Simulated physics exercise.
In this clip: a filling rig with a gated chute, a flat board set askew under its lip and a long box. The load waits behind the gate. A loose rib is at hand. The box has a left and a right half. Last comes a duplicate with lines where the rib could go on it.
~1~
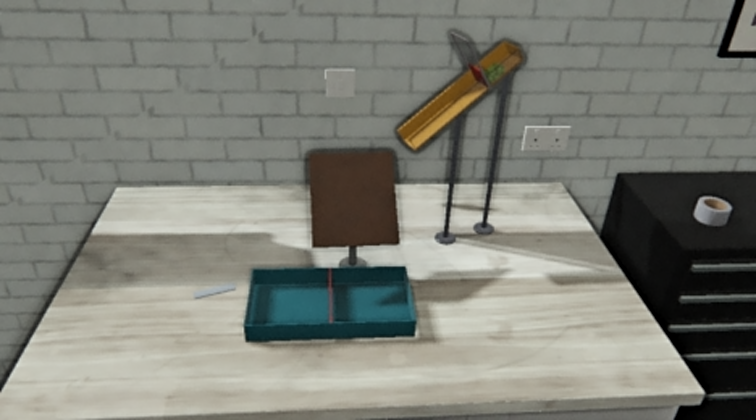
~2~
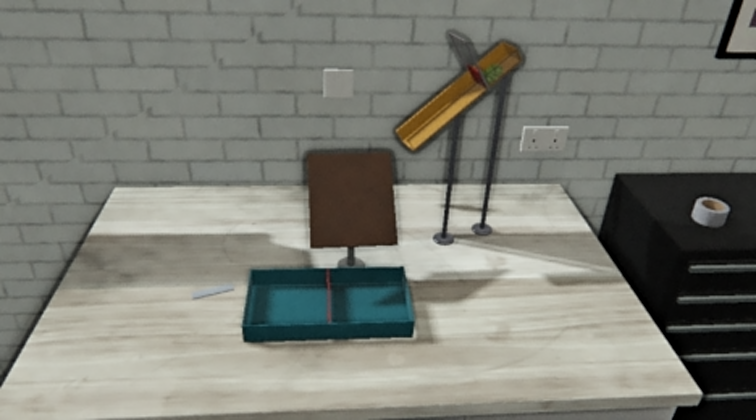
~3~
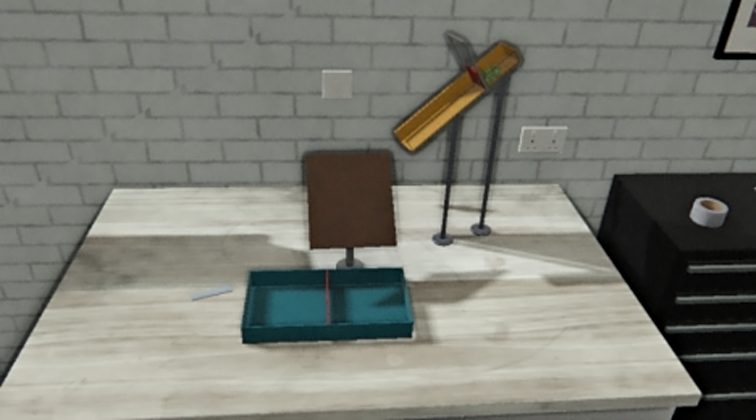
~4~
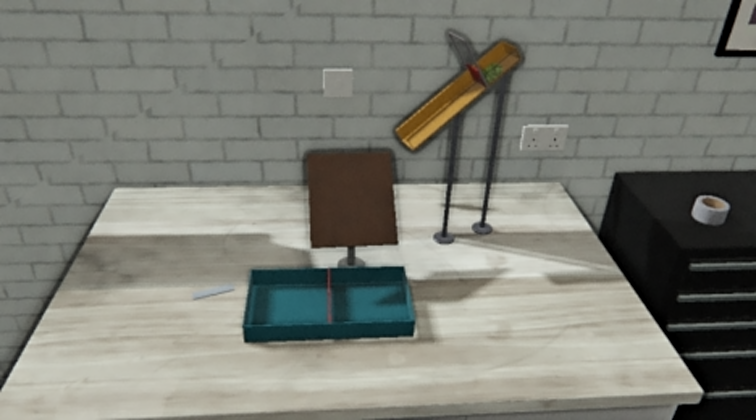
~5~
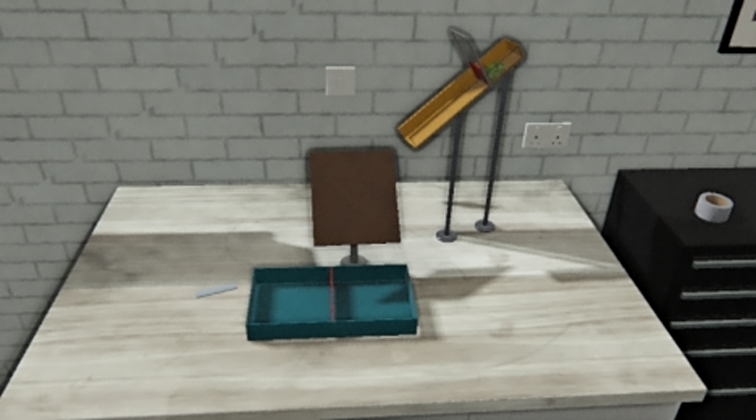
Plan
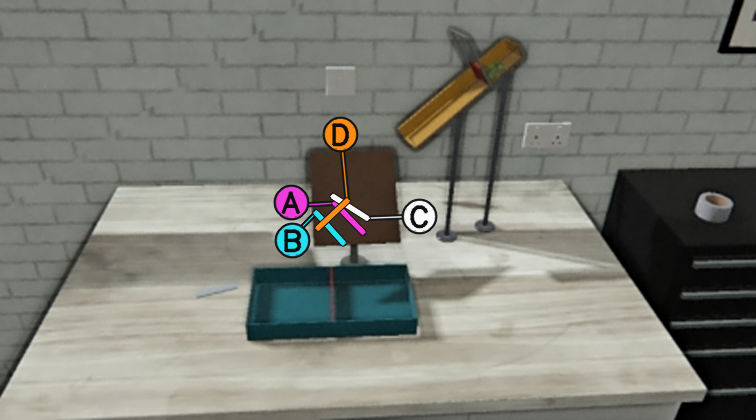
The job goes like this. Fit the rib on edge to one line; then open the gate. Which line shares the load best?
I would pick line D.
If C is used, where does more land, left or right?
Right.
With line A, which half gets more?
The right half.
On the marked copy, line A from (334, 203) to (362, 232); line B from (316, 212) to (343, 243); line C from (332, 196) to (367, 218); line D from (347, 200) to (317, 228).
Choosing A, of what is caught, only a few in the left half, all but a few in the right.
Choosing B, of what is caught, only a few in the left half, all but a few in the right.
Choosing C, of what is caught, a small share in the left half, all but a few in the right.
Choosing D, of what is caught, close to half in the left half, close to half in the right.
